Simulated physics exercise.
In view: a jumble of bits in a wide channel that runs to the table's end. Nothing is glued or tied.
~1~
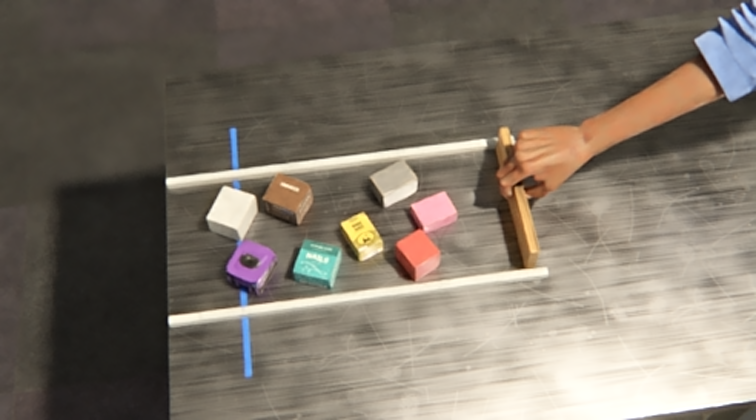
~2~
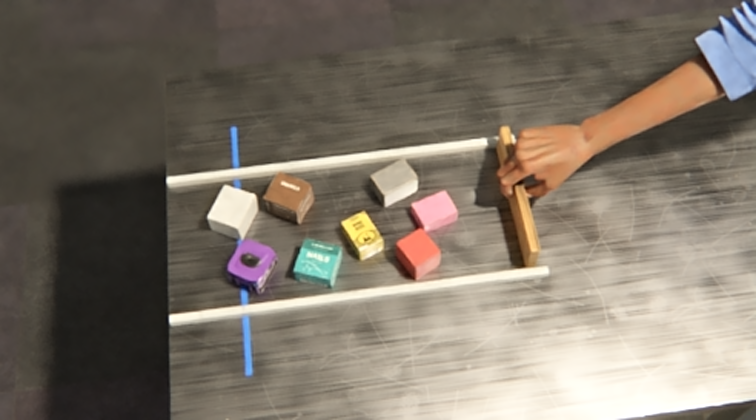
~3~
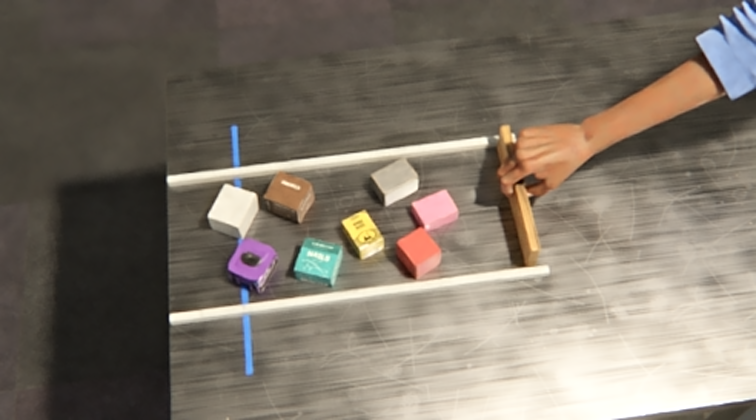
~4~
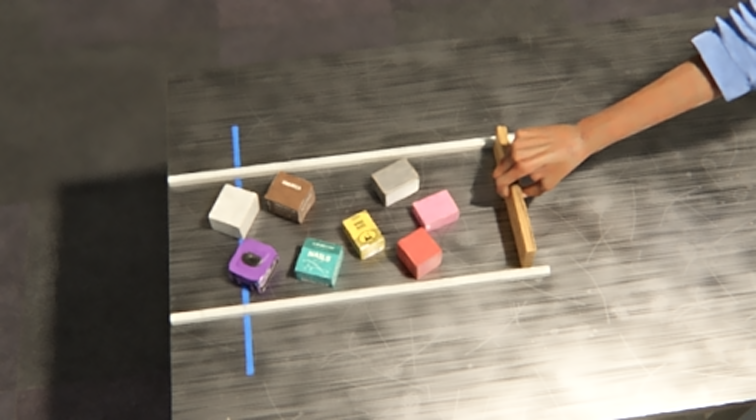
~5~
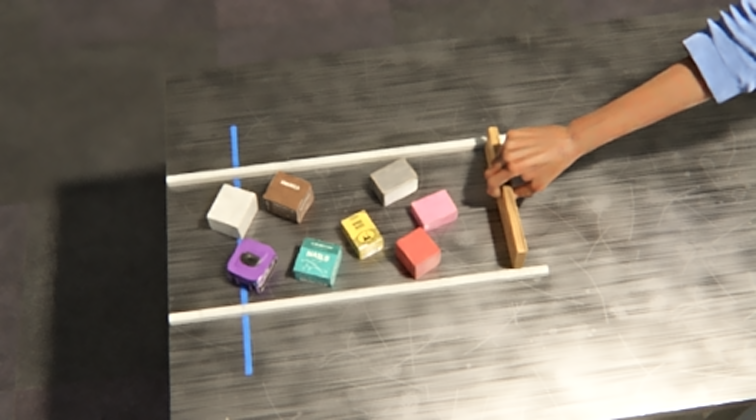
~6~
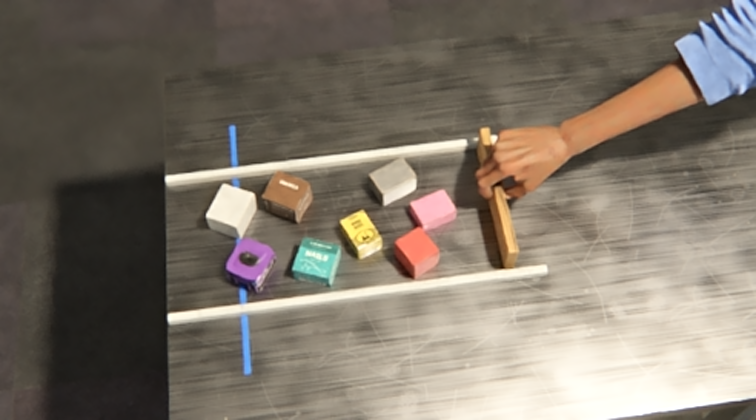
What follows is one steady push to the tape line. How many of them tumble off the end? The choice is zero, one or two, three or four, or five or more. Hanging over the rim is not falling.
The number that fall off is one or two.
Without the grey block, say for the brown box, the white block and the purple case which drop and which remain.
The brown box remains up; the white block remains up; the purple case drops off.
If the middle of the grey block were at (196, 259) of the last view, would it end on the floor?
The grey block tumbles off.
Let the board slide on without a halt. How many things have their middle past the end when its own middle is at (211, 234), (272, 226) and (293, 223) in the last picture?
Place by place, 5, 0 and 0.
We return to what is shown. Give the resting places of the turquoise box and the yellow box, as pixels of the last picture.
About (191, 292), and the other about (190, 253).
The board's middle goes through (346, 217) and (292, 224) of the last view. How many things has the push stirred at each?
At the one place 6, at the other 8.
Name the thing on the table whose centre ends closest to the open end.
The brown box ends nearest.
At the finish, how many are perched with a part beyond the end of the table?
It comes to 1.
Soon after, none off yet; white block at rest near (232, 212); purple case at rest near (251, 265); brown box at rest near (288, 197).
Then, none off yet; white block at rest near (232, 212); purple case at rest near (251, 265); brown box moved a little near (275, 201).
Further on, none off yet; white block moved about its own width near (179, 219); purple case moved about its own width near (194, 265); brown box moved well along near (215, 214).
At rest, the number that fall off is one or two; fallen, purple case and white block.
